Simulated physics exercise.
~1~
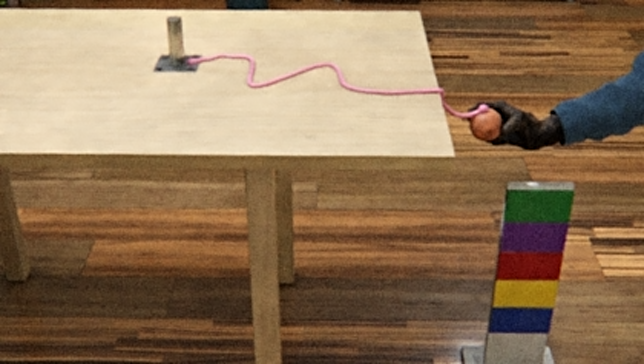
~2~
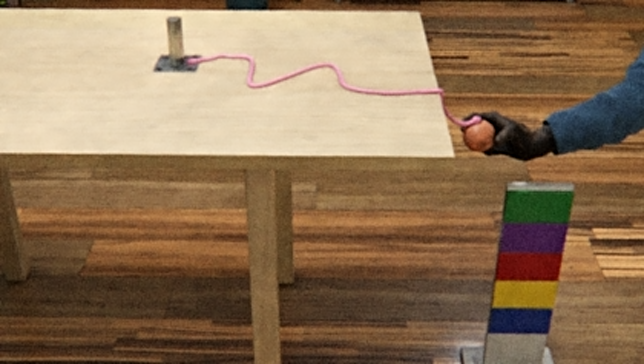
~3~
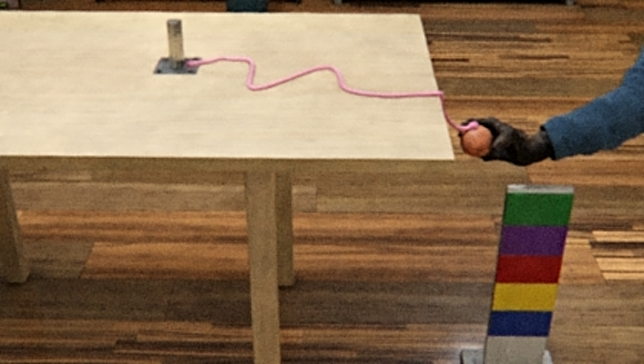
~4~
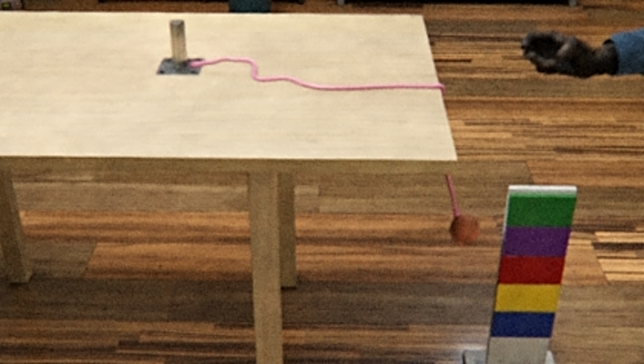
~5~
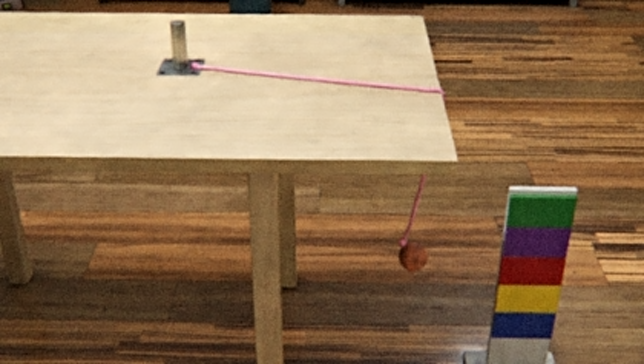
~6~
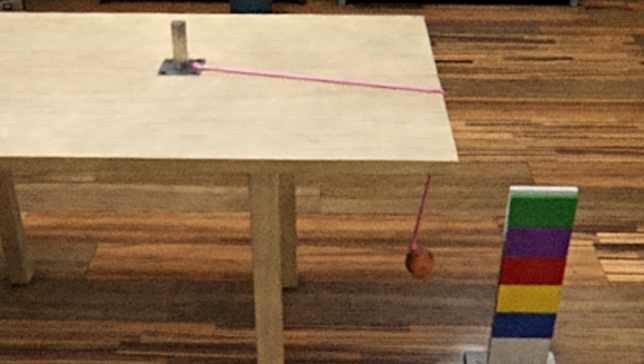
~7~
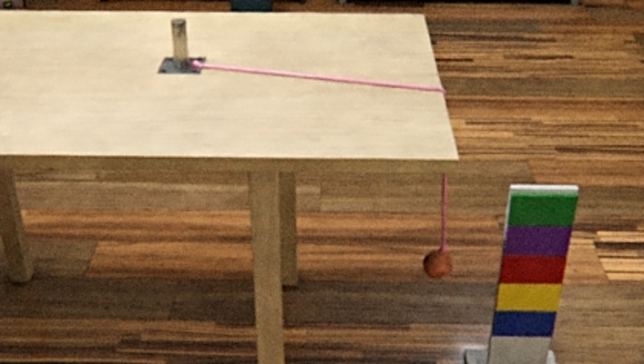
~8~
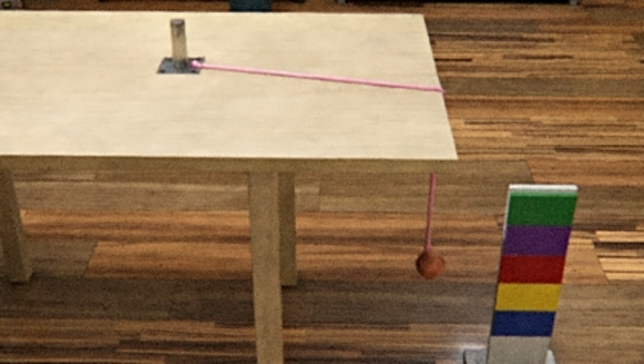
The orange ball drops from a gloved hand and swings on its lead beside red.
